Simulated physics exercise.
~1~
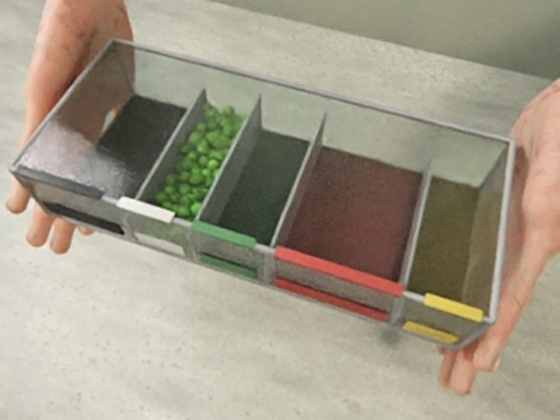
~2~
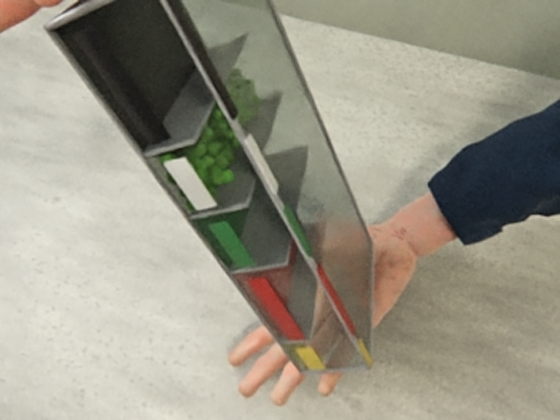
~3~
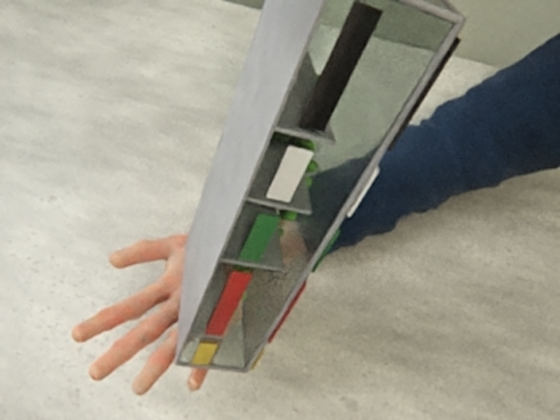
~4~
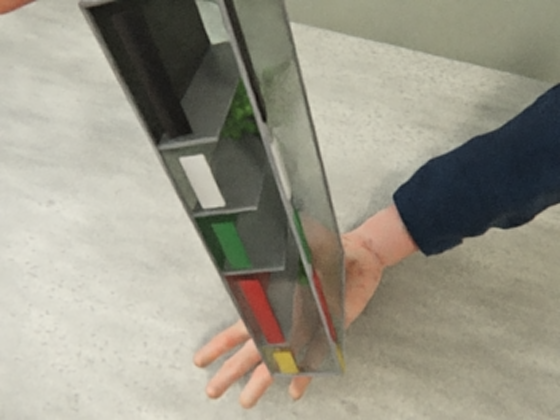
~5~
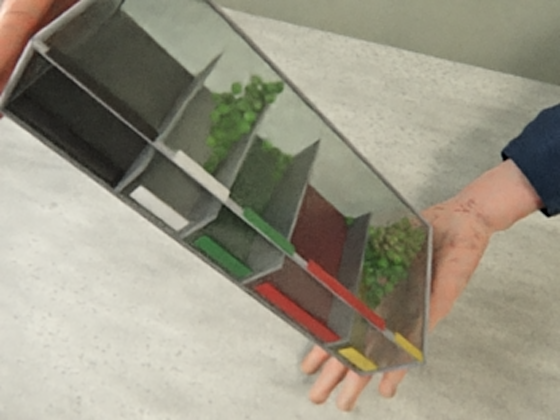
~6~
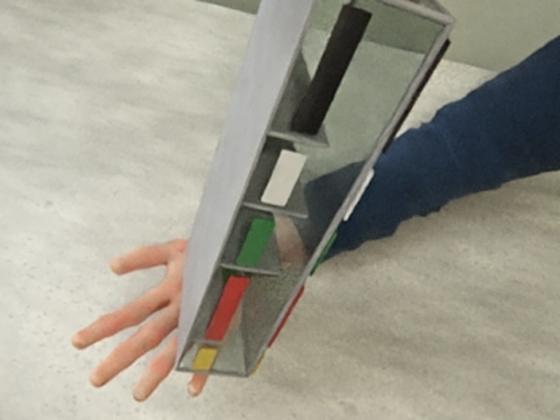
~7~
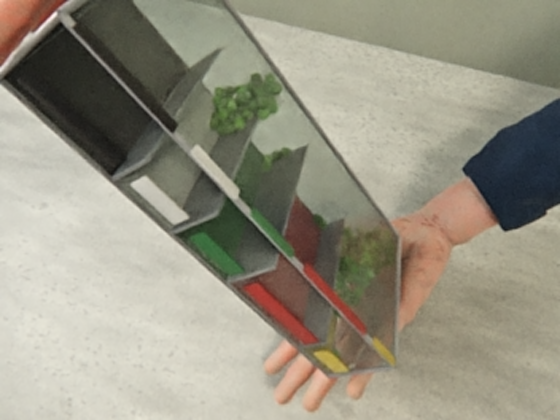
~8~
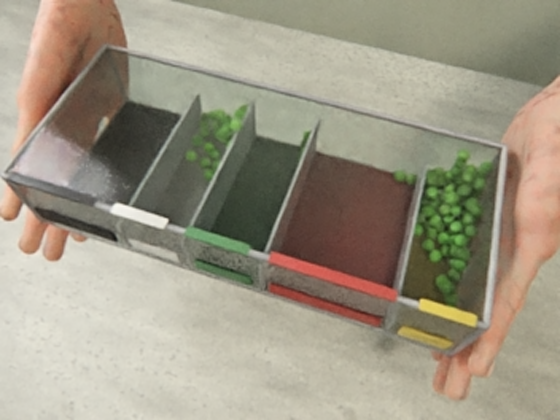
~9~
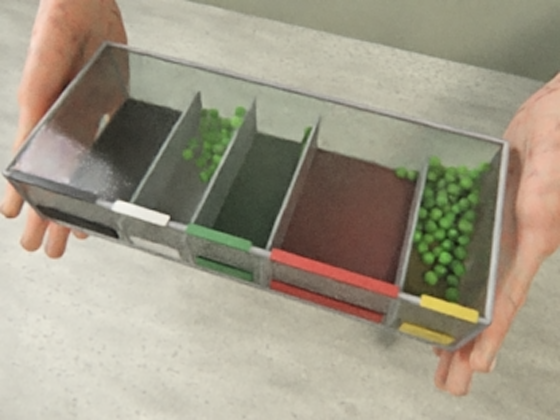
A clear-lidded box of green peas, held in two hands, was tipped steeply up on its right end, partly turned back, tipped steeply again and levelled, leaving most peas in the yellow compartment on the right and a smaller group in the white one.
